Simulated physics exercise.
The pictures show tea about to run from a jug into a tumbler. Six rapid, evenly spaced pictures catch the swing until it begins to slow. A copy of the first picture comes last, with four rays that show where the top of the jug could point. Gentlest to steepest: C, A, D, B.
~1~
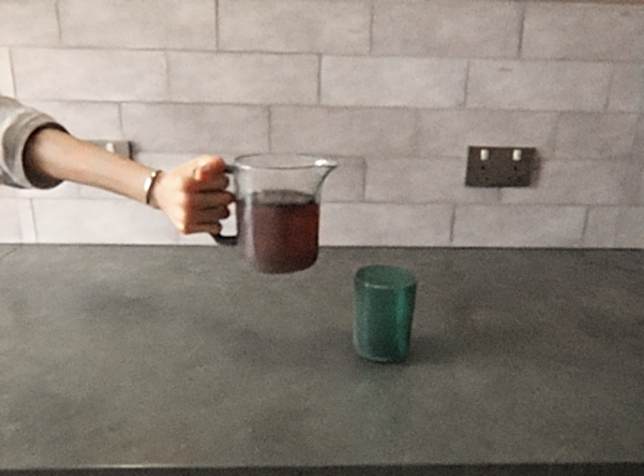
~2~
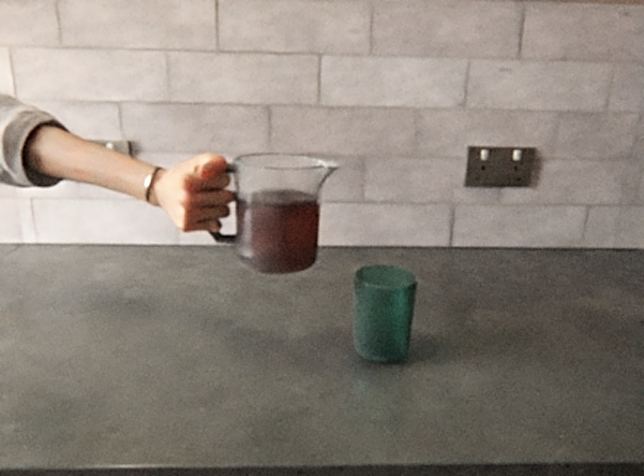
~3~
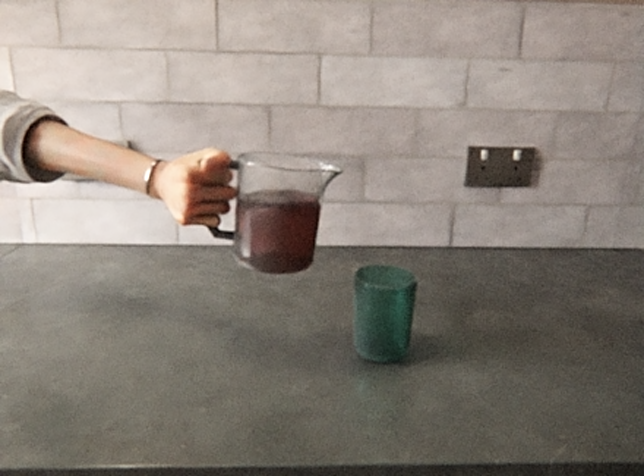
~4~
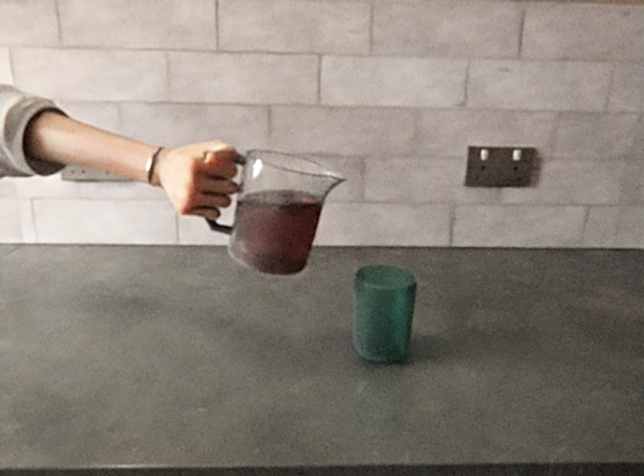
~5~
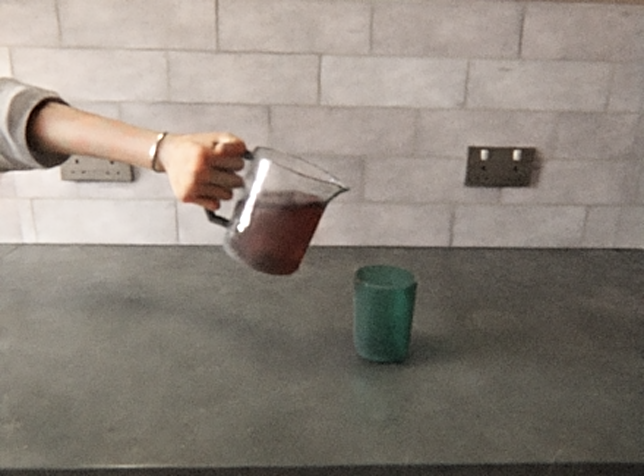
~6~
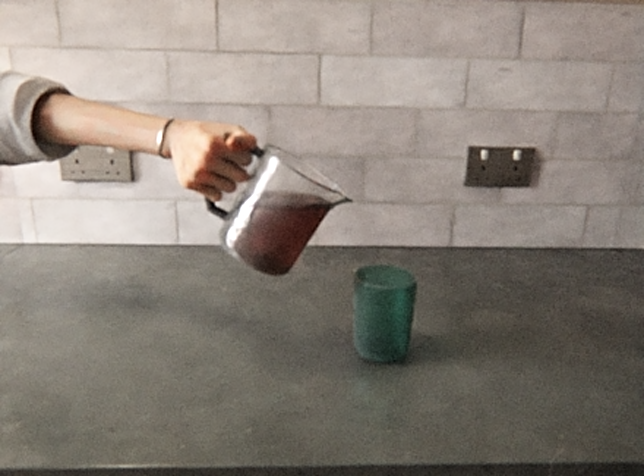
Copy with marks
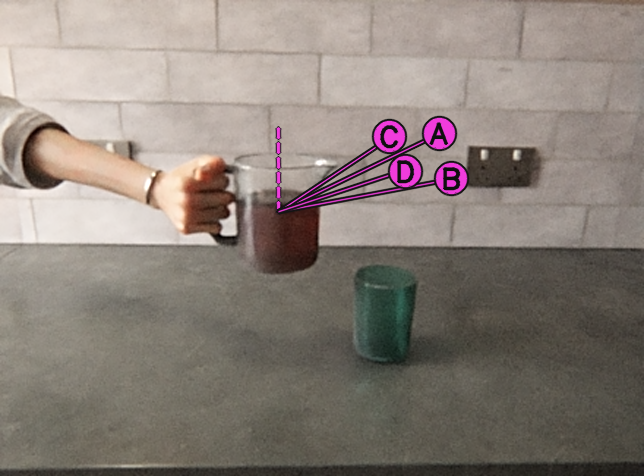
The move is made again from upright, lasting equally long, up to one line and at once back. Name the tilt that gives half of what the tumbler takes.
Use tilt A.
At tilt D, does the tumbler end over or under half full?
Over.
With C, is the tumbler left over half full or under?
Under.
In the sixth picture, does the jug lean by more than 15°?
Yes.
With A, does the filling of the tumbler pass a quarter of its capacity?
Yes.
On the marked copy, A at (424, 141); B at (434, 182); C at (375, 147); D at (388, 175).
Choosing A, the tumbler ends with about 51 % of what it can hold.
Choosing B, the tumbler ends with about 90 % of what it can hold; 4 % of the tea is spilt.
Choosing C, the tumbler ends with about 29 % of what it can hold.
Choosing D, the tumbler ends with about 73 % of what it can hold.
